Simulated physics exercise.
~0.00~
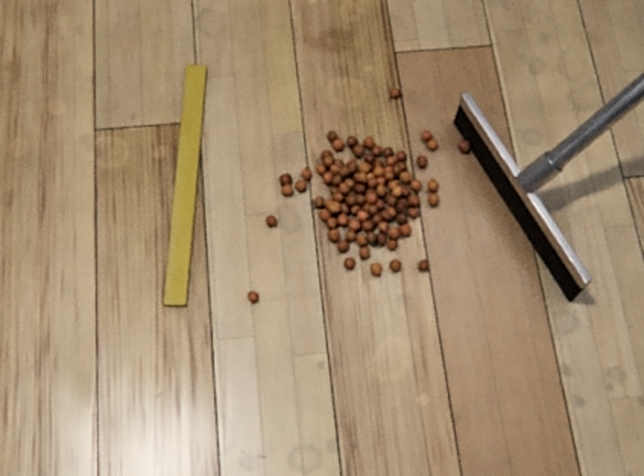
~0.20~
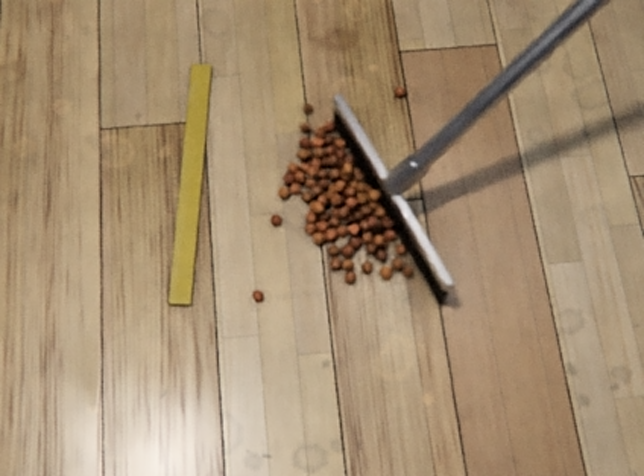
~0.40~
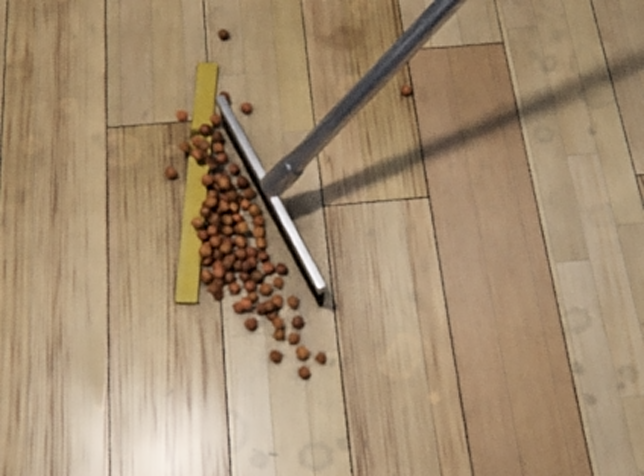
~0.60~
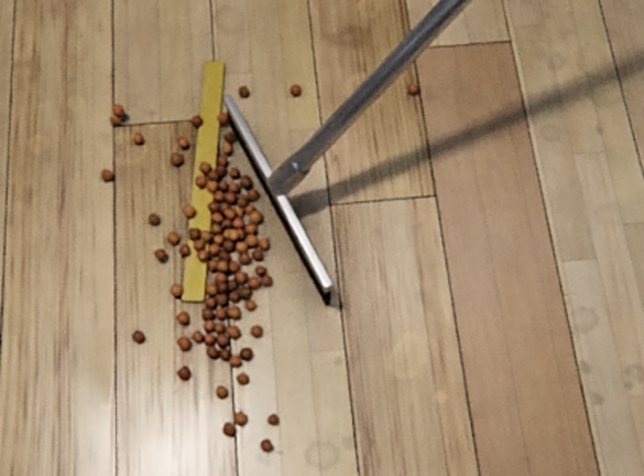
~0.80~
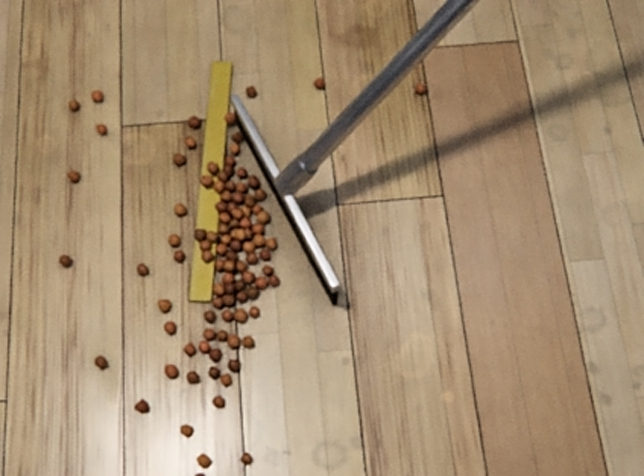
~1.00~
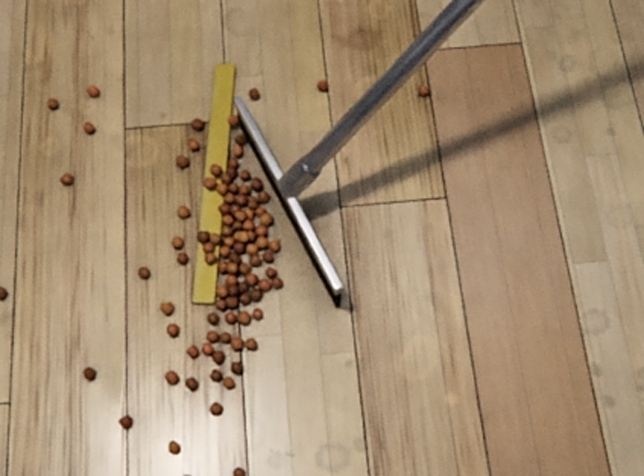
On a wooden floor, a squeegee pushes a pile of hazelnuts left against a yellow strip and stops, many nuts scattering past it.
